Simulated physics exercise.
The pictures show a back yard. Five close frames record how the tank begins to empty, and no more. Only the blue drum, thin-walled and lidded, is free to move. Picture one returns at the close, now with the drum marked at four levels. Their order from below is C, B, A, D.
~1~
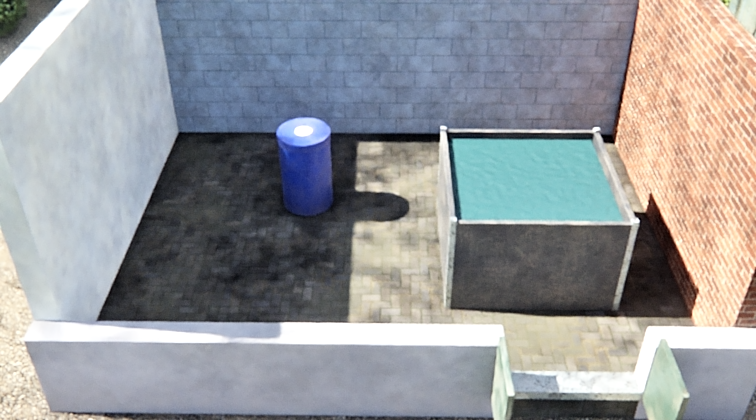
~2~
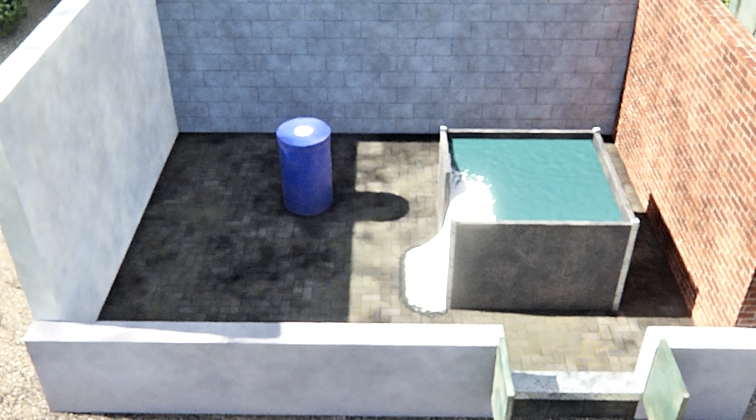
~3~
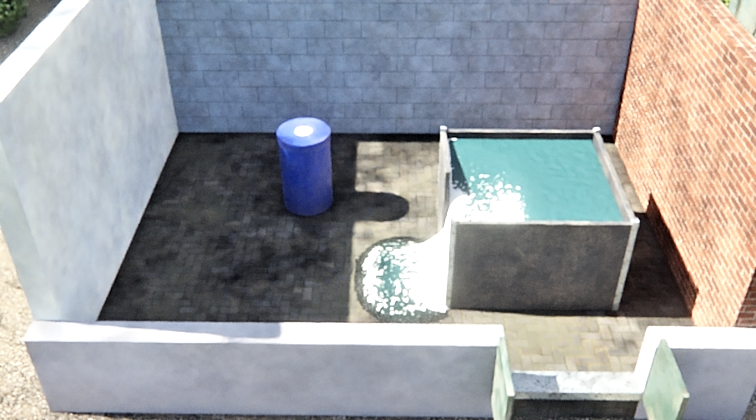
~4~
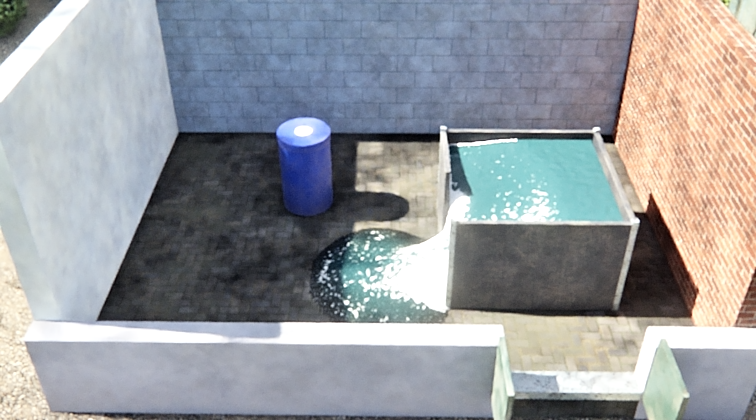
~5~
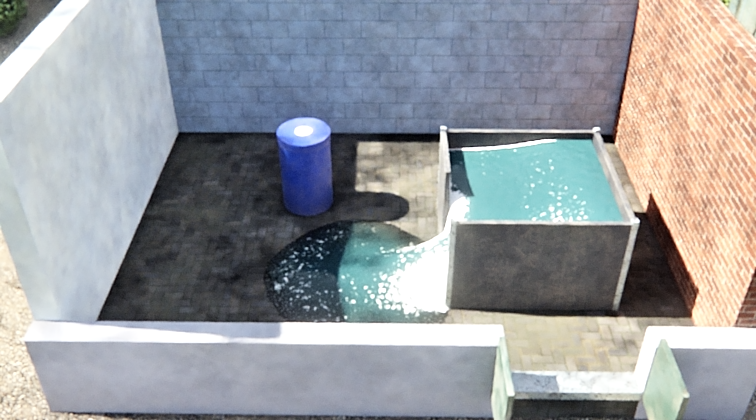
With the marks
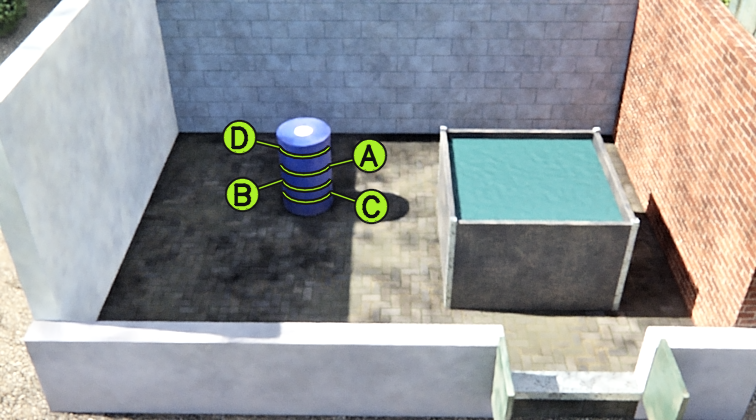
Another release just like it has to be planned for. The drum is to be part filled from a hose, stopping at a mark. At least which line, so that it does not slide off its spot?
The limit is C.
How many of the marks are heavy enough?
All four.
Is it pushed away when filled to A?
No, not at all.
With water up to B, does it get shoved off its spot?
No.
On the marked copy, A at (303, 175); B at (304, 190); C at (305, 202); D at (302, 156); from the bottom up C, B, A, D.
Choosing A, it does not move.
Choosing B, it does not move.
Choosing C, it does not move.
Choosing D, it does not move.
